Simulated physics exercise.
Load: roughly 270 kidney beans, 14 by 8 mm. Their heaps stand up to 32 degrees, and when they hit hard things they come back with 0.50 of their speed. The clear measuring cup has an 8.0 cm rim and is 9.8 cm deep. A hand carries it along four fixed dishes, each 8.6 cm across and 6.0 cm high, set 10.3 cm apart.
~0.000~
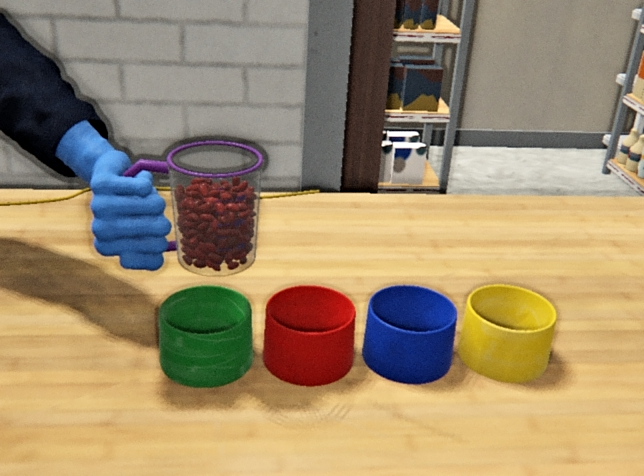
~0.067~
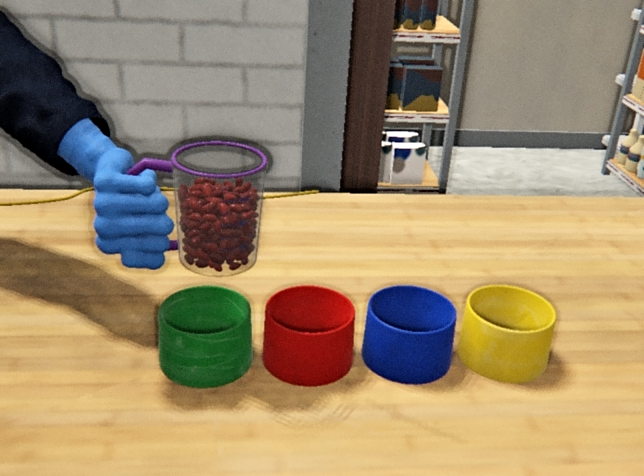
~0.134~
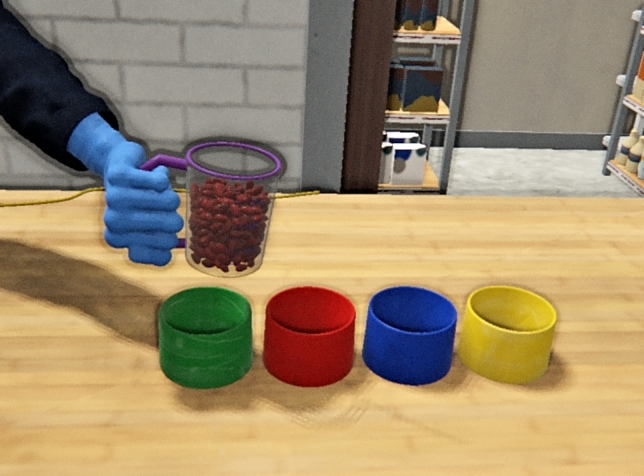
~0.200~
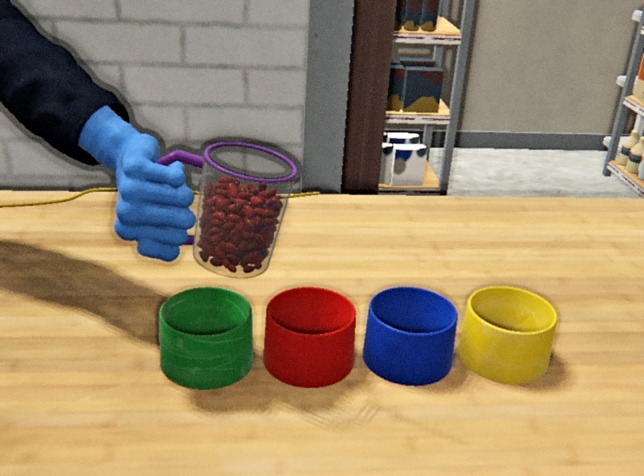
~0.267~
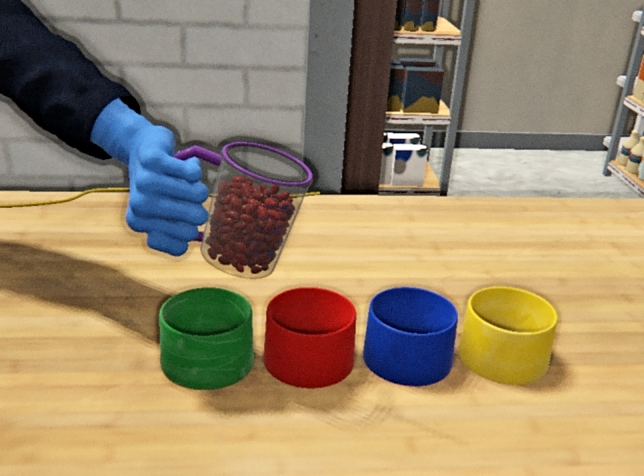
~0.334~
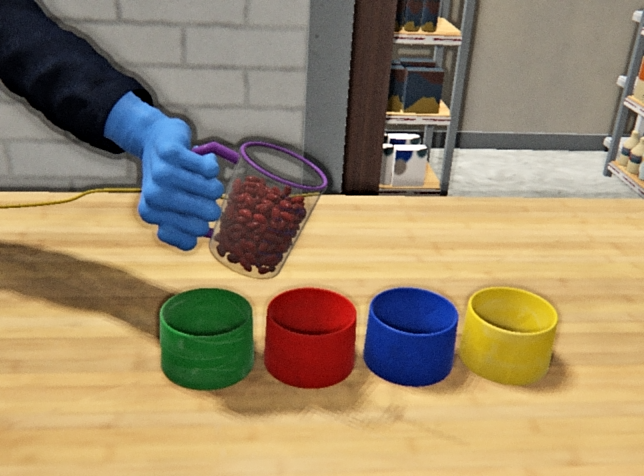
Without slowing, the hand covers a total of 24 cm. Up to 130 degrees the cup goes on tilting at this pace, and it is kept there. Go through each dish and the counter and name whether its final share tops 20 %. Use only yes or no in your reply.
Red dish: No; blue dish: No; green dish: No; yellow dish: Yes; counter: No.
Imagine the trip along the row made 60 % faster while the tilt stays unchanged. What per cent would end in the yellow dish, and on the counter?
Shares: Yellow 100, counter 0.
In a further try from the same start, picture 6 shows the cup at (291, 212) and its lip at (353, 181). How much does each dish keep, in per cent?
Final shares - red 0 %, blue 0 %, green 0 %, yellow 100 %.
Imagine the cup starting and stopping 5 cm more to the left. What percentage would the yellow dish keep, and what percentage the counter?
I'd expect yellow at 40 and the counter at 50.
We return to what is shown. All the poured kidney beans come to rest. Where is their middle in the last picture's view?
Somewhere around (511, 331) in the final frame.
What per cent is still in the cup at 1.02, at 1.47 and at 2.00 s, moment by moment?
Going in order, it reads 100, then 90, and finally 0 per cent.
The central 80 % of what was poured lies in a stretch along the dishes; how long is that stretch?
I'd put it at close to 5 cm.
After 1.02 s, tilt 72 degrees; cup holds 100 %.
After 1.47 s, tilt 106 degrees; cup holds 90 %, yellow 5 %.
Then, at 2.00 s, tilt 130 degrees; cup holds 0 %, yellow 100 %.
In the end, at 2.4 s, red 0 %, blue 0 %, green 0 %, yellow 100 %, counter 0 %.
